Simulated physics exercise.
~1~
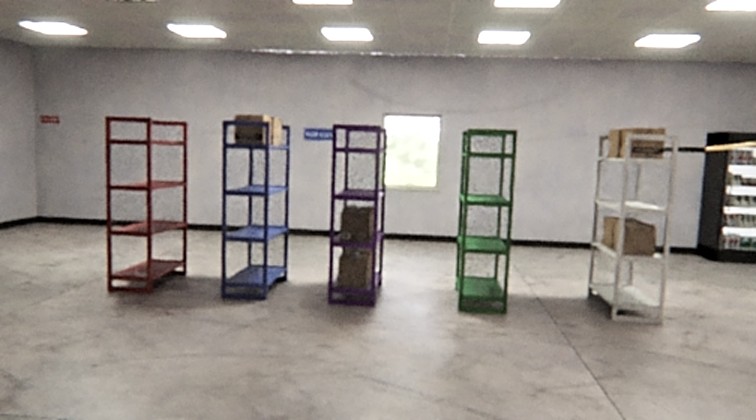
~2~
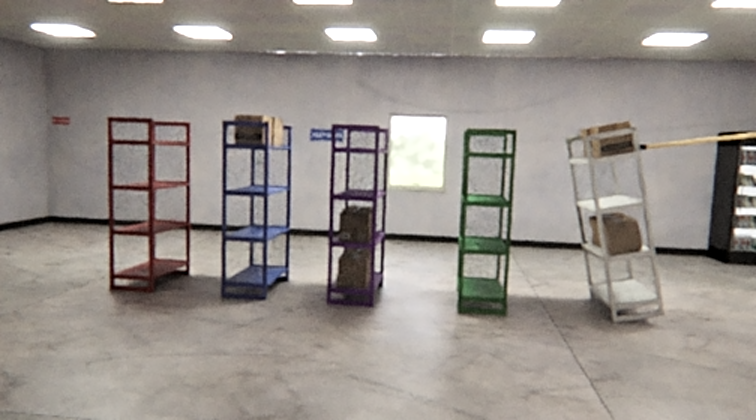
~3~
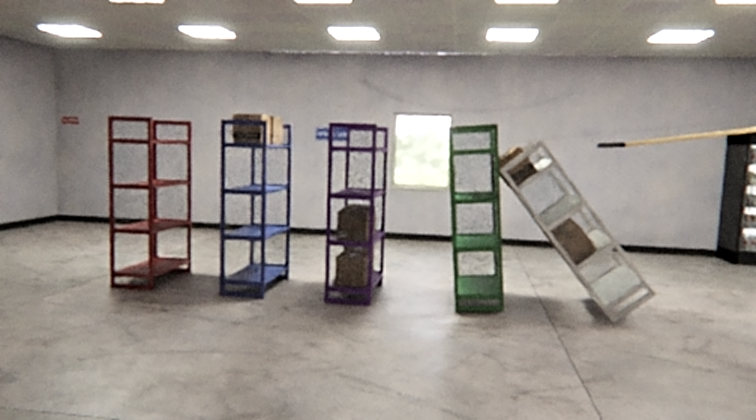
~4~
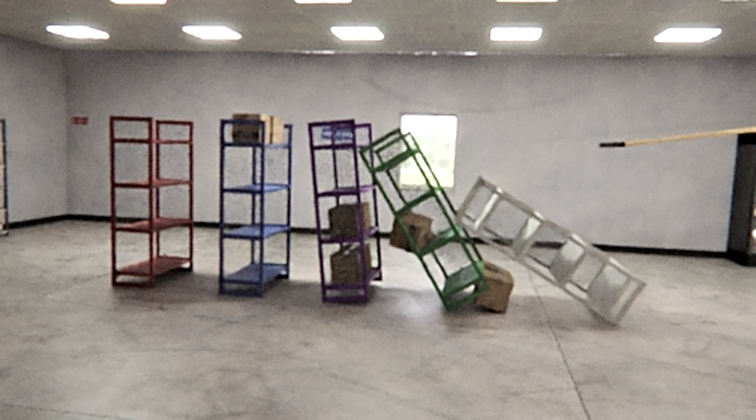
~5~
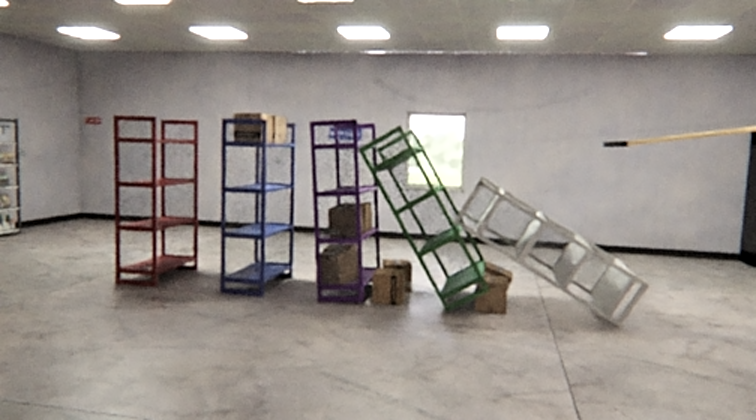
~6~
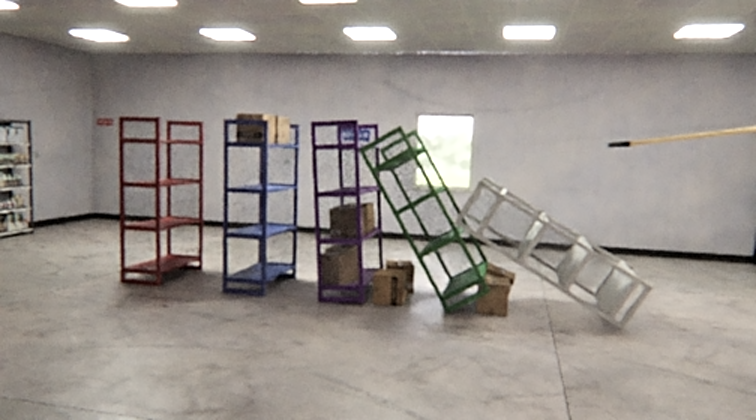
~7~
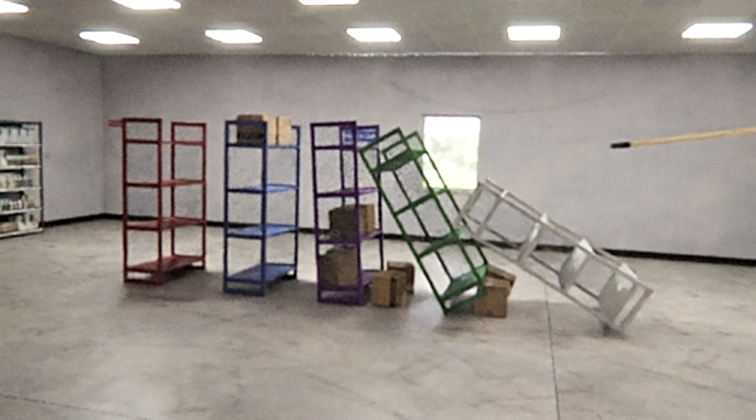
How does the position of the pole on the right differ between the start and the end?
At the start only a short stretch of the pole showed at the right edge, beside the upright white shelf unit. By the end it reached farther left into view and sat slightly higher, hanging above the toppled white unit.
